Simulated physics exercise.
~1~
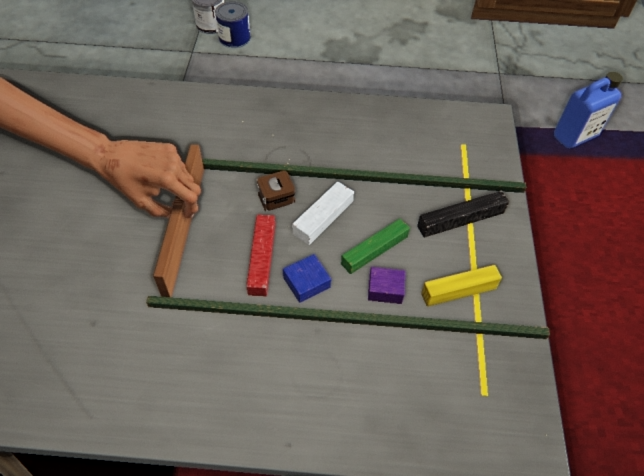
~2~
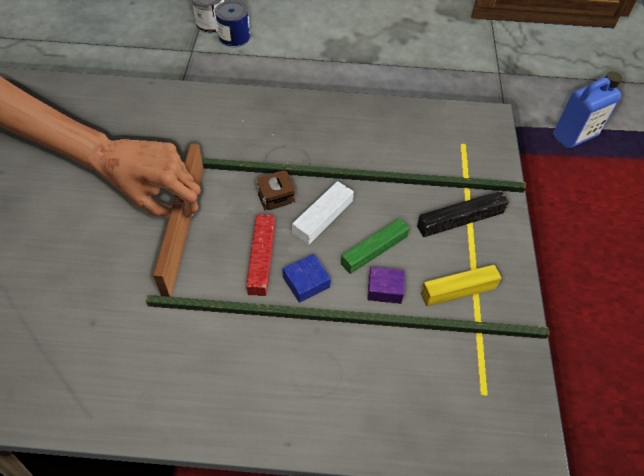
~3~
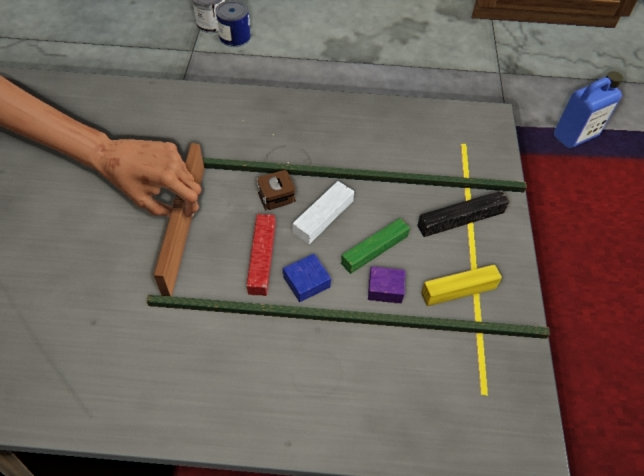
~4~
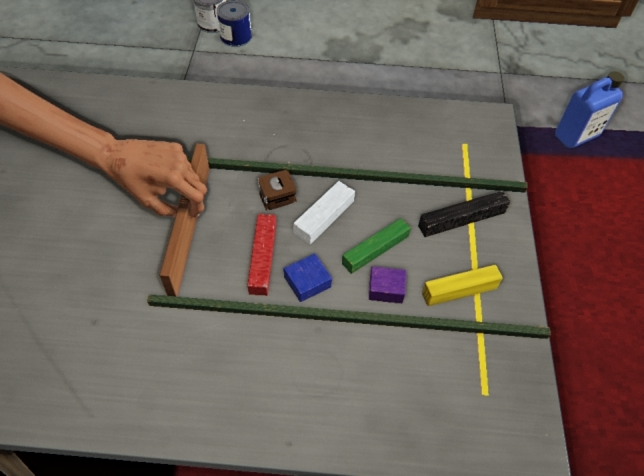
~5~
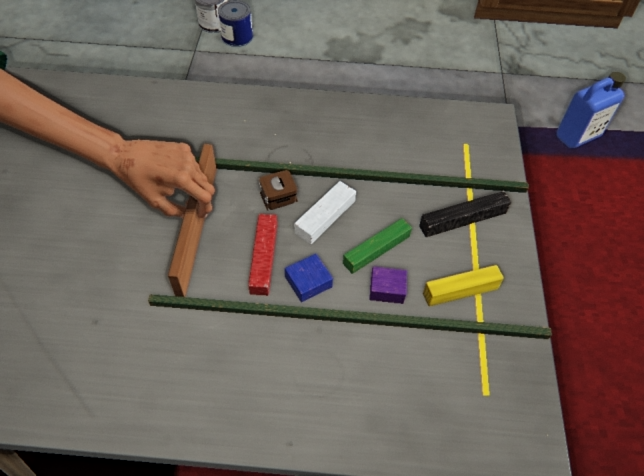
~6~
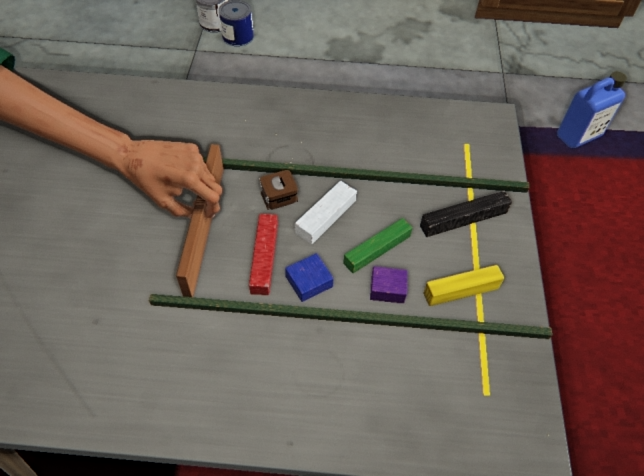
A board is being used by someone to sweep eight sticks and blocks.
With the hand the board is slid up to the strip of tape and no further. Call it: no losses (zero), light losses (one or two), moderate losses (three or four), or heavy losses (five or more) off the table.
Moderate losses.
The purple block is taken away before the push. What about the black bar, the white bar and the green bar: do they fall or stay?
Well, the black bar topples off, the white bar is left in place and the green bar is left in place.
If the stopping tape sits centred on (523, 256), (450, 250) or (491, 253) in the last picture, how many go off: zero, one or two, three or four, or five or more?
Tape by tape, the falls would be 5 or more, then one to two, then three to four.
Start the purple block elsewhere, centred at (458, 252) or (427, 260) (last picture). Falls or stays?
Lab note - purple block, try one ends off, try two ends off.
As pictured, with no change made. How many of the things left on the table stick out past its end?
Tally: 2.
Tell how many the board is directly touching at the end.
In contact: 2.
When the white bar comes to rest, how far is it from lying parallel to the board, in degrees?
Somewhere near 20 degrees, I'd say.
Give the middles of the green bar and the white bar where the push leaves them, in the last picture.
You'll see the green bar at (529, 262), with the white bar at (518, 231).
Early on, none off yet; black bar at rest near (466, 214); yellow stick at rest near (463, 285); purple block at rest near (389, 285).
A while later, none off yet; black bar travelled a little near (499, 210); yellow stick travelled about its own width near (520, 285); purple block travelled well along near (467, 298).
Finally, the number that fall off is three or four; lost, purple block, yellow stick and black bar.
